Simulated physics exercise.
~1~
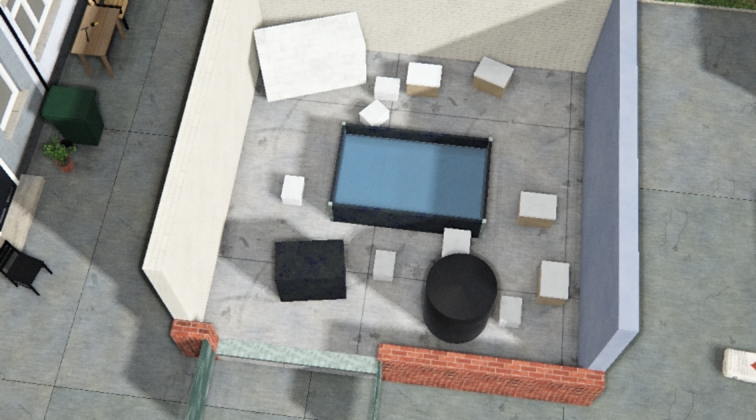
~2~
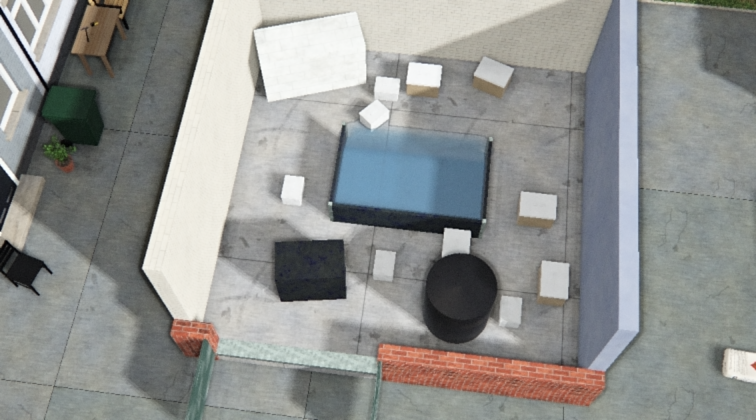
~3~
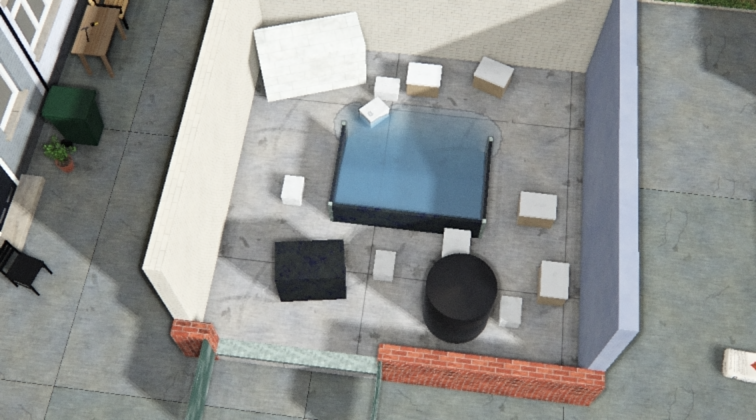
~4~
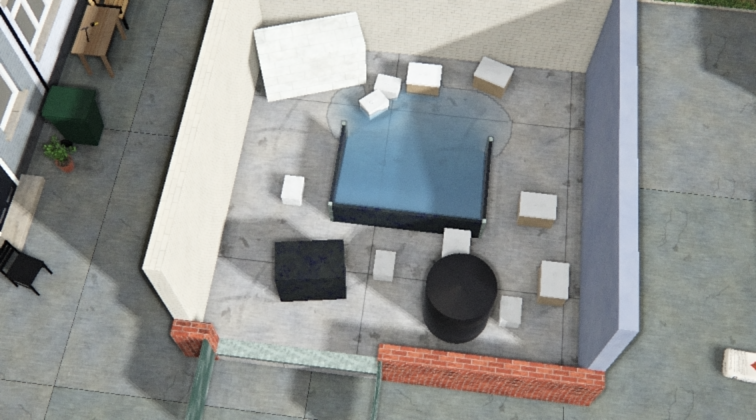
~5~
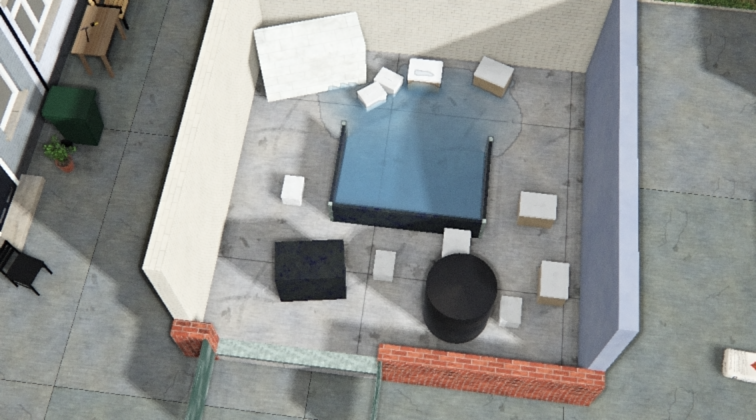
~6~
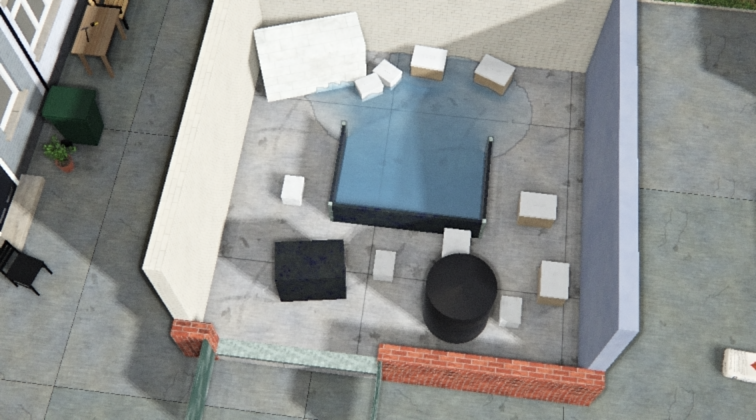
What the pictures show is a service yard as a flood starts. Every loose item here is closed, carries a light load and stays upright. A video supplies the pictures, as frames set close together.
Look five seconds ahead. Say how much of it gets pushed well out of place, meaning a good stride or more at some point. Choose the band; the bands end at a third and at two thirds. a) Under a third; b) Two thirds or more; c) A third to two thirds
(c) A third to two thirds.
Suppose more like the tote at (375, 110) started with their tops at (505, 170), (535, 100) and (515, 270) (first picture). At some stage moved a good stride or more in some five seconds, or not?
Listed in order: Hardly budges, displaced, then hardly budges.
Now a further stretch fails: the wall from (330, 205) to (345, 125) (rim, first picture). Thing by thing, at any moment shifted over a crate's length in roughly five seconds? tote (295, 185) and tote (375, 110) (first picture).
One after the other: Yes, swept aside.
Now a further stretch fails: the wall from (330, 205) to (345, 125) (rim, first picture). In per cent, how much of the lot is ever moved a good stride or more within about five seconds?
Near 20 %.
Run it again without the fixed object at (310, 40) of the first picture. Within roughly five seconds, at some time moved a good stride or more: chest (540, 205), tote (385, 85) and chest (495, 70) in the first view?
No. 1 got relocated, no. 2 got relocated, no. 3 got relocated.
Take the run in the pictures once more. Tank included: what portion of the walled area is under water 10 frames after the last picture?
40 in a hundred, roughly.
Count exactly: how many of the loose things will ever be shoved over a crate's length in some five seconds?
Number: 6.
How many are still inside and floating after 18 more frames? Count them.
You get 4.
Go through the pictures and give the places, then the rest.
In the first picture, a tote at (374, 112) rests on the ground; a chest at (424, 74) rests on the ground; 0 of 10 have shifted.
In the second picture, a tote at (374, 112) rests on the ground; a chest at (424, 74), on the bottom; 0 of 10 have shifted.
In the third picture, a tote at (374, 109) rests on the ground, close to its start; a chest at (424, 74) rests on the ground; 1 of 10 have shifted.
In the fourth picture, a tote at (374, 101) rests on the ground, close to its start; a chest at (424, 74) rests on the ground; 1 of 10 have shifted.
In the fifth picture, a tote at (372, 93) rests on the ground, a stride from its start; a chest at (425, 70) rests on the ground, close to its start; 3 of 10 have shifted.
In the sixth picture, a tote at (369, 83) rests on the ground, a stride from its start; a chest at (429, 57), on the bottom, a stride from its start; 3 of 10 have shifted.
A moment on, 2 of 10 are well off their spots; 1 afloat.
Next, 3 of 10 are well off their spots; 4 afloat.
Later, 2 of 10 are well off their spots; 4 afloat.
In the end, 5 of 10 are well off their spots, and 6 have been at some point; 1 afloat.
